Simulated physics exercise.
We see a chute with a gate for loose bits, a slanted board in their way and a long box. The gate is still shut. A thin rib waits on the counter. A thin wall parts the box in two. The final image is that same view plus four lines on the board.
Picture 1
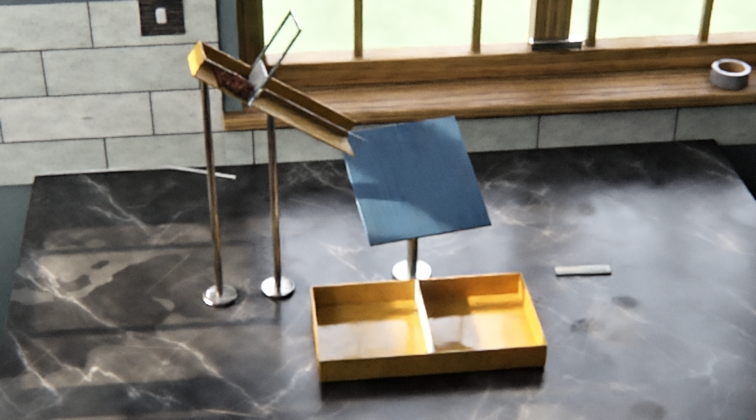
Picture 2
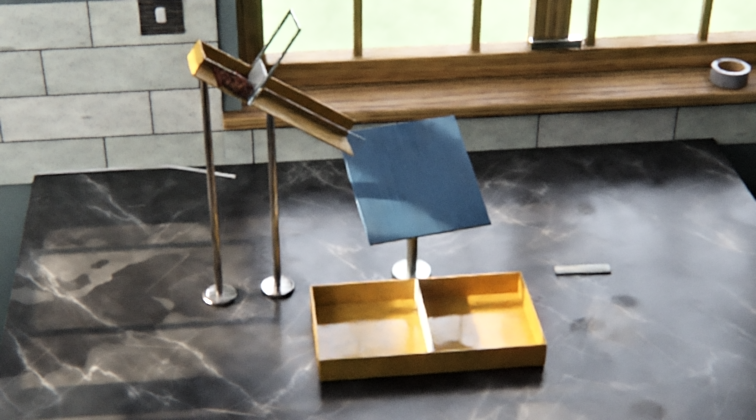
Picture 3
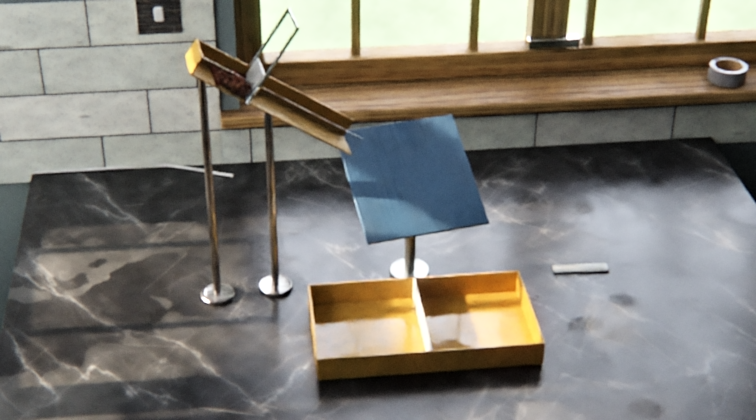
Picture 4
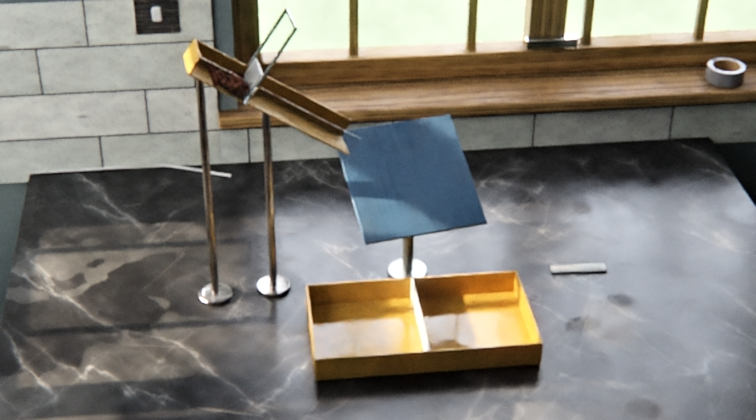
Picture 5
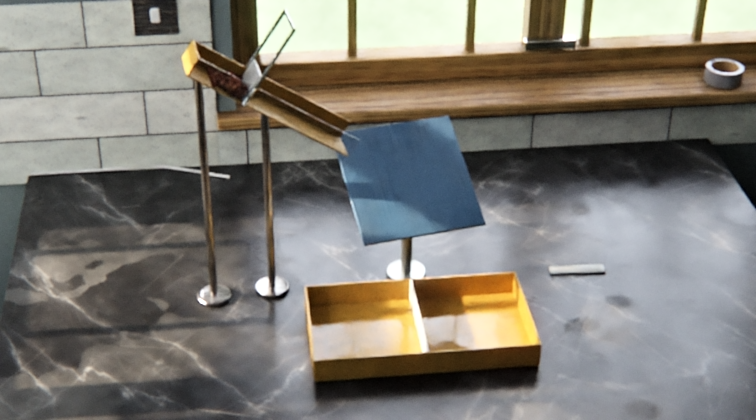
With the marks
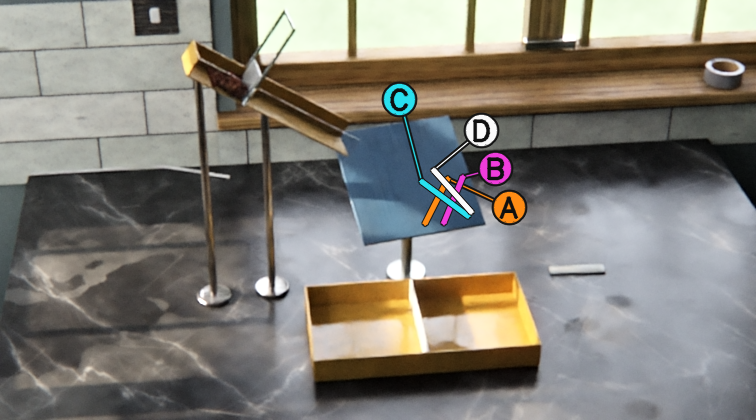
Blue slanted board standing between a raised chute of reddish-brown bits and a divided yellow box, nothing moving but a slight drift of the view.
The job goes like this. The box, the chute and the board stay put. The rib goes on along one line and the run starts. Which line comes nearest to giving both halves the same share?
I would pick line A.
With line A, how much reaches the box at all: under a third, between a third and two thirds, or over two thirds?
Over two thirds.
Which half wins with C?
Right.
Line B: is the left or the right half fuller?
More lands on the right.
On the marked copy, line A from (447, 178) to (425, 223); line B from (462, 177) to (443, 222); line C from (421, 181) to (467, 216); line D from (433, 170) to (471, 211).
If A is chosen, of what is caught, close to two thirds in the left half, close to a third in the right.
If B is chosen, of what is caught, a small share in the left half, all but a few in the right.
If C is chosen, of what is caught, none at all in the left half, the whole lot in the right.
If D is chosen, of what is caught, none at all in the left half, the whole lot in the right.
